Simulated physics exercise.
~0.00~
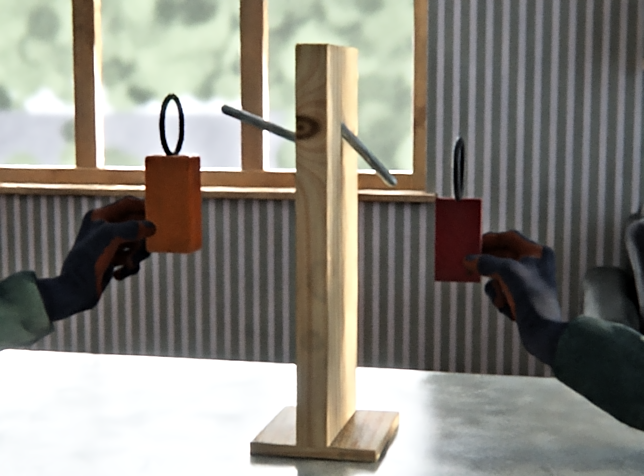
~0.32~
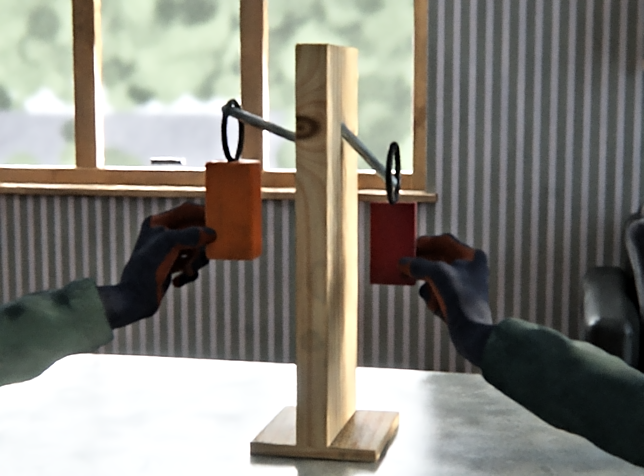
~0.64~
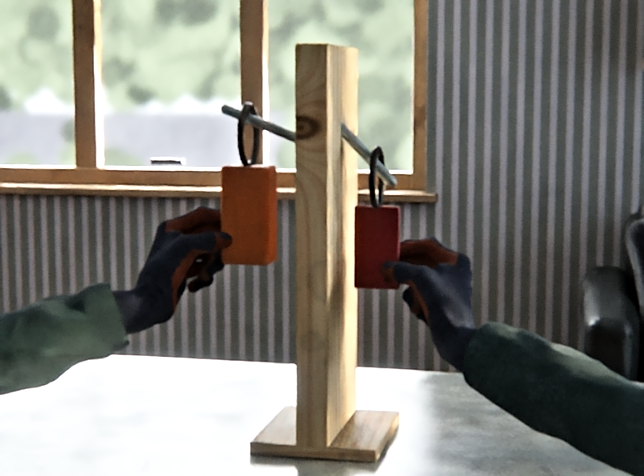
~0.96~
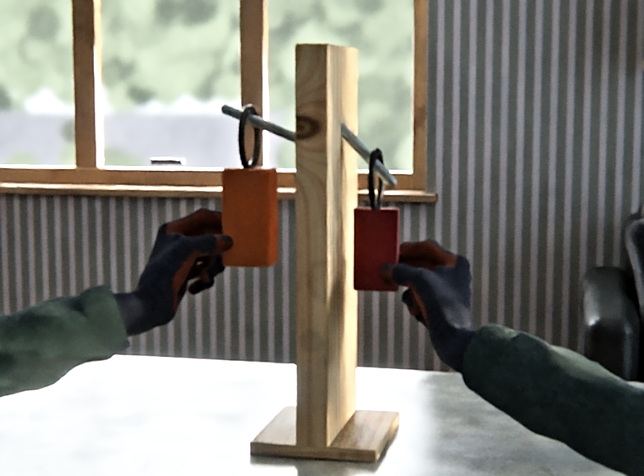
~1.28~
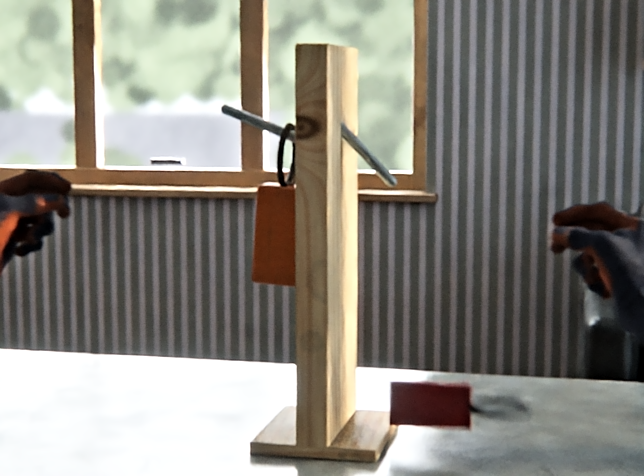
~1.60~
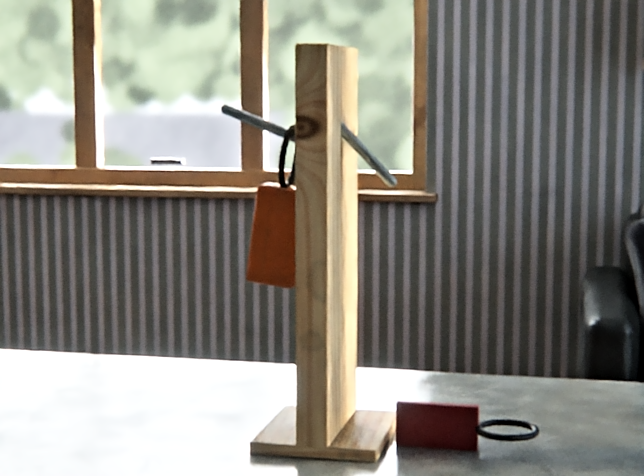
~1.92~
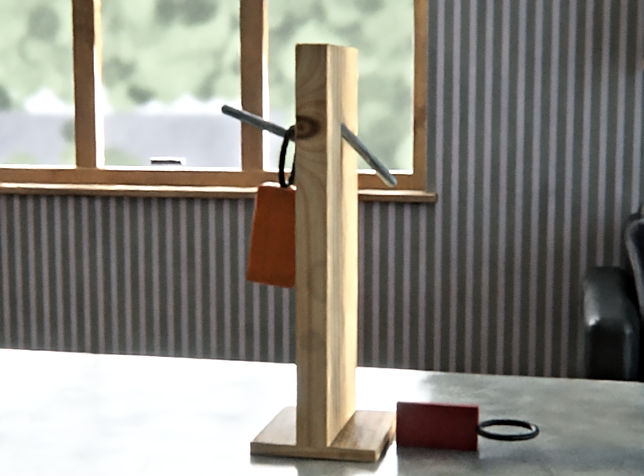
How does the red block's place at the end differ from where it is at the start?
At the start the red block is held upright in the air by a hand to the right of the stand. At the end it lies on its side on the table, just right of the stand's base.
